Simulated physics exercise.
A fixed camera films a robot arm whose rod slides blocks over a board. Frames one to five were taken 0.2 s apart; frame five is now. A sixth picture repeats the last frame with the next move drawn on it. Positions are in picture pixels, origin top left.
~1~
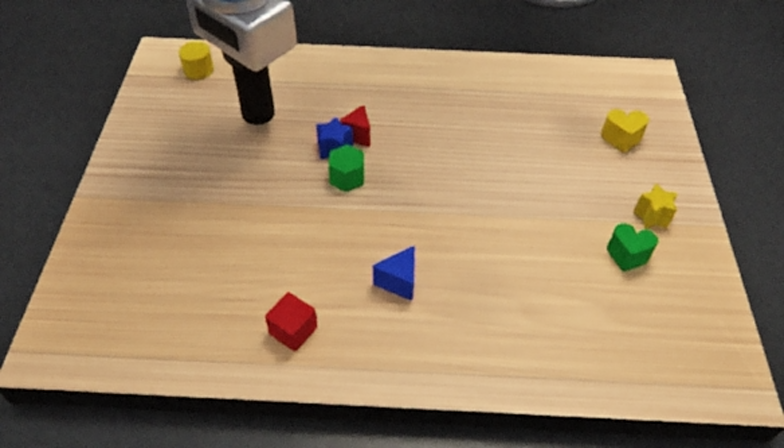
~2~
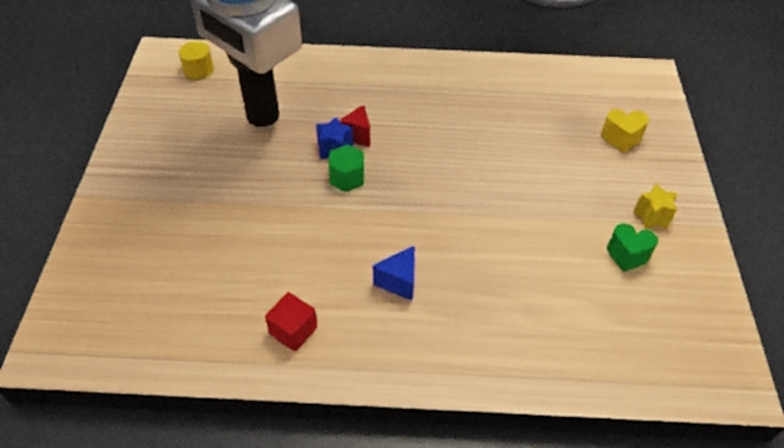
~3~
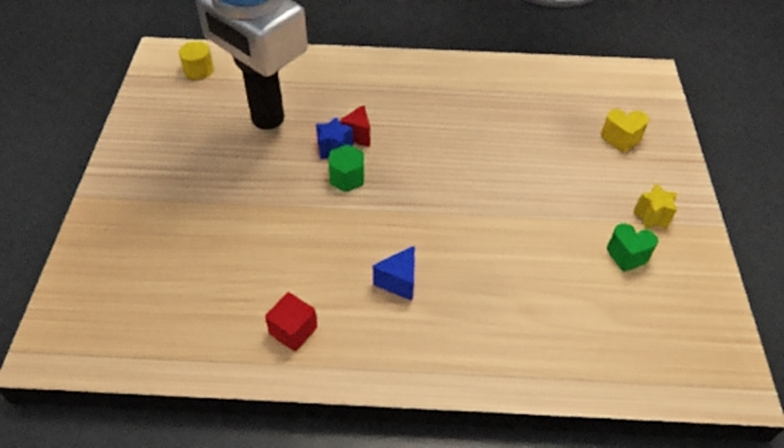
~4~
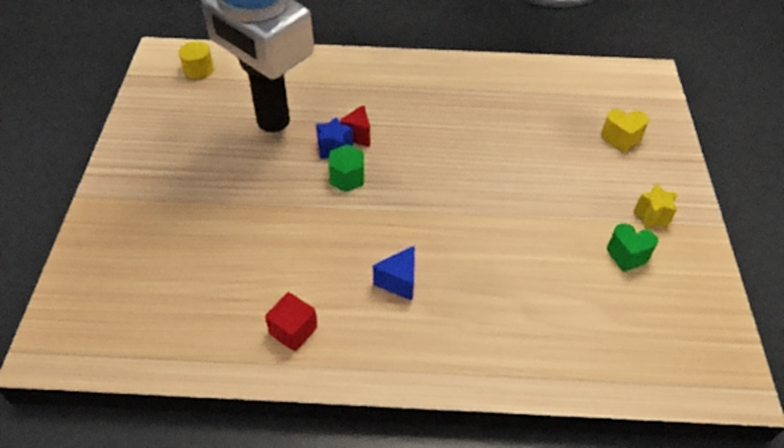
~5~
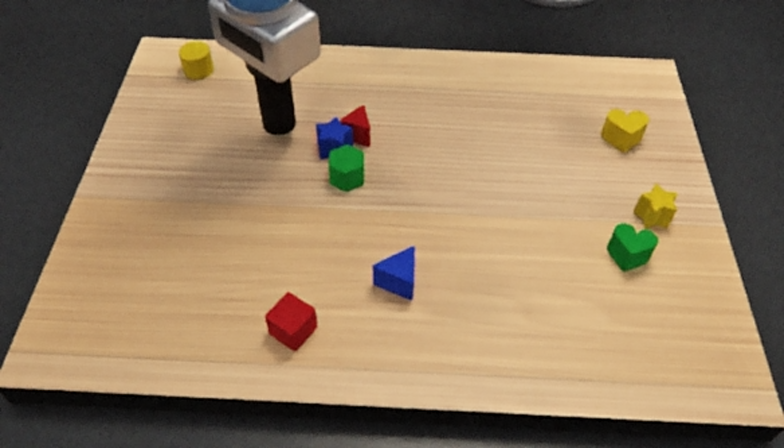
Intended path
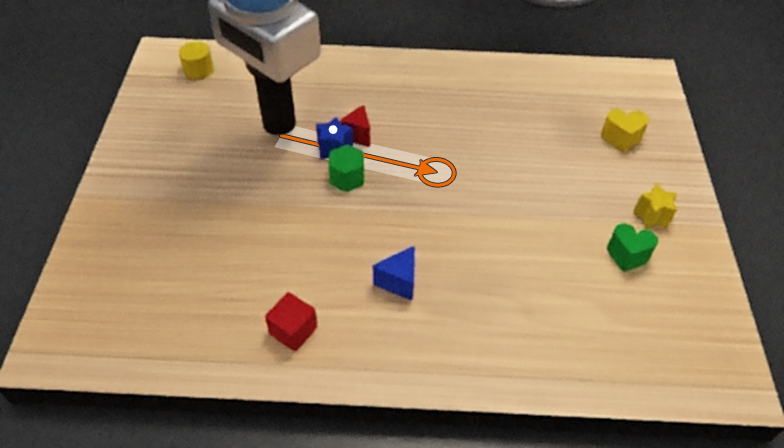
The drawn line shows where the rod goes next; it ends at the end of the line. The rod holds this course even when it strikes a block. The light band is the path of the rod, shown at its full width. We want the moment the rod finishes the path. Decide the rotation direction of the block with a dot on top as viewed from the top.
It goes round the way clock hands do.
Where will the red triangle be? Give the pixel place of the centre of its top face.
Near (383, 115).
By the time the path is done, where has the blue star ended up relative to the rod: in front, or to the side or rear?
It is still ahead of the rod.
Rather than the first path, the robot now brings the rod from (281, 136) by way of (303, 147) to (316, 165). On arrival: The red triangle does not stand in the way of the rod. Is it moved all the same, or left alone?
The push misses it.
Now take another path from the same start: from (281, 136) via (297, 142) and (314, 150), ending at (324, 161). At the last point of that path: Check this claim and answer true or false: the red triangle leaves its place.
My answer: True.
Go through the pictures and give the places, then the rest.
The first frame shows lower end of the rod at (259, 114), tops of blocks, blue star at (333, 130), green hexagonal block at (346, 158), red triangle at (358, 117).
The second frame shows rod at (263, 116), blocks as before.
The third frame shows rod at (268, 118), blocks as before.
The fourth frame shows rod at (274, 121), blocks as before.
The fifth frame shows rod at (279, 124), blue star at (333, 130), green hexagonal block at (346, 158), red triangle at (358, 117).
The drawn path runs straight from (281, 136) to (437, 172); the dot is on the blue star.
On the path given first. One third of the way, rod at (331, 136); blue star at (364, 138); green hexagonal block at (348, 160), turned 15° clockwise; red triangle at (379, 115), turned 55° anticlockwise.
Two thirds of the way, rod at (386, 149); blue star at (413, 153), turned 40° clockwise; green hexagonal block at (350, 161), turned 20° clockwise; red triangle at (383, 115), turned 85° anticlockwise.
At the end, rod at (438, 161); blue star at (465, 167), turned 50° clockwise; green hexagonal block at (350, 161), turned 20° clockwise; red triangle at (383, 115), turned 85° anticlockwise.
